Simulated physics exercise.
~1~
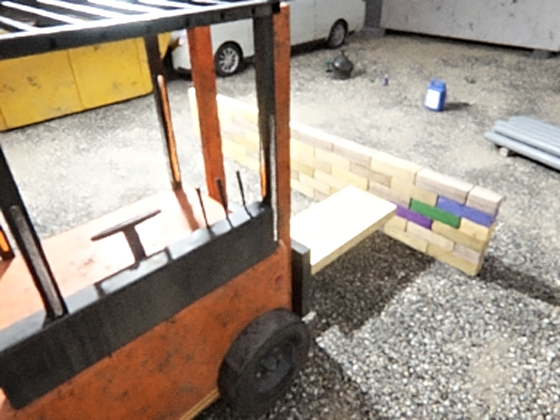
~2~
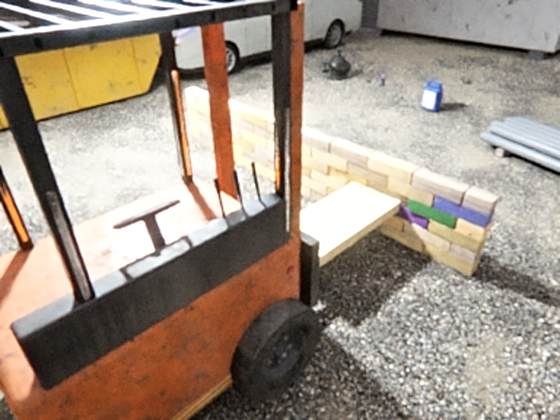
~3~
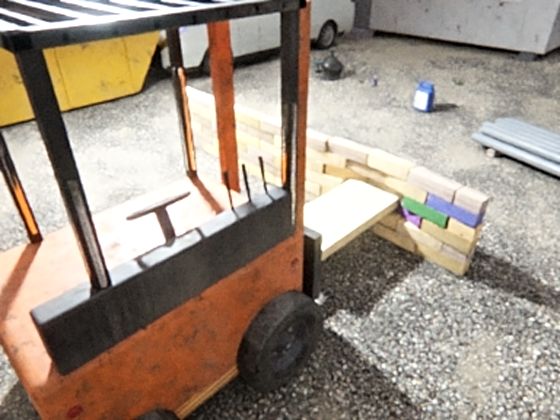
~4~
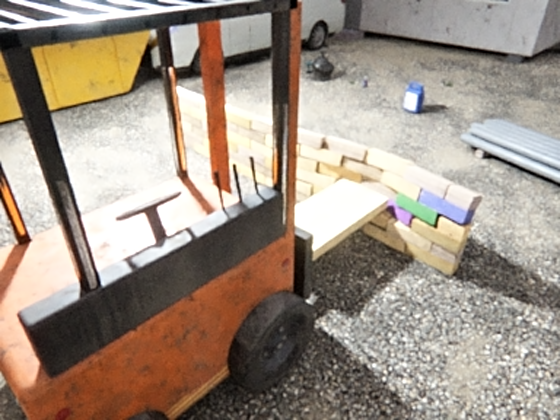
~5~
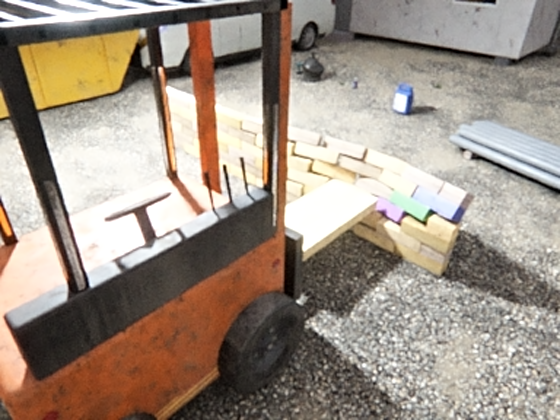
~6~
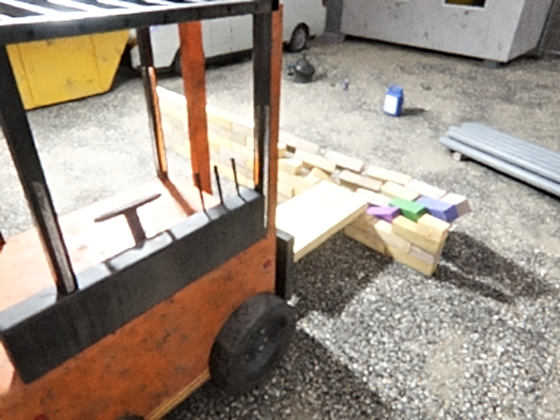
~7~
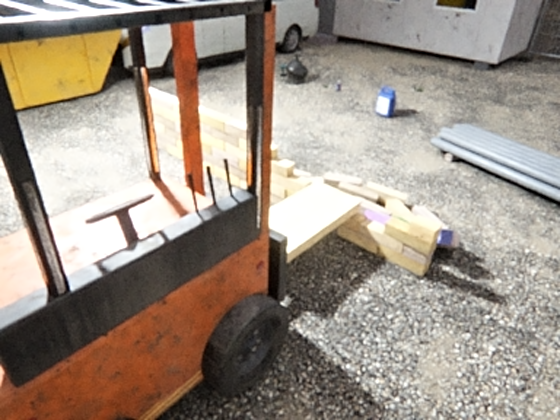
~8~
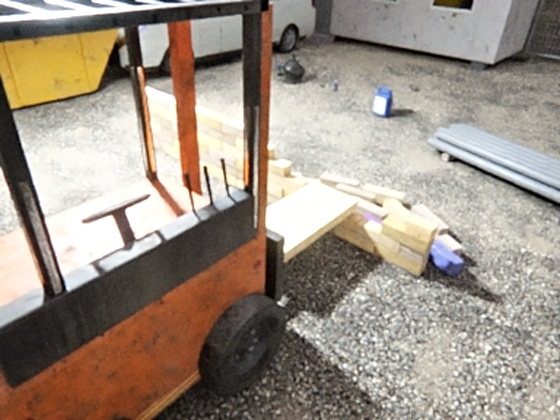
An orange forklift pushes its load into a wooden block wall, toppling its upper part.
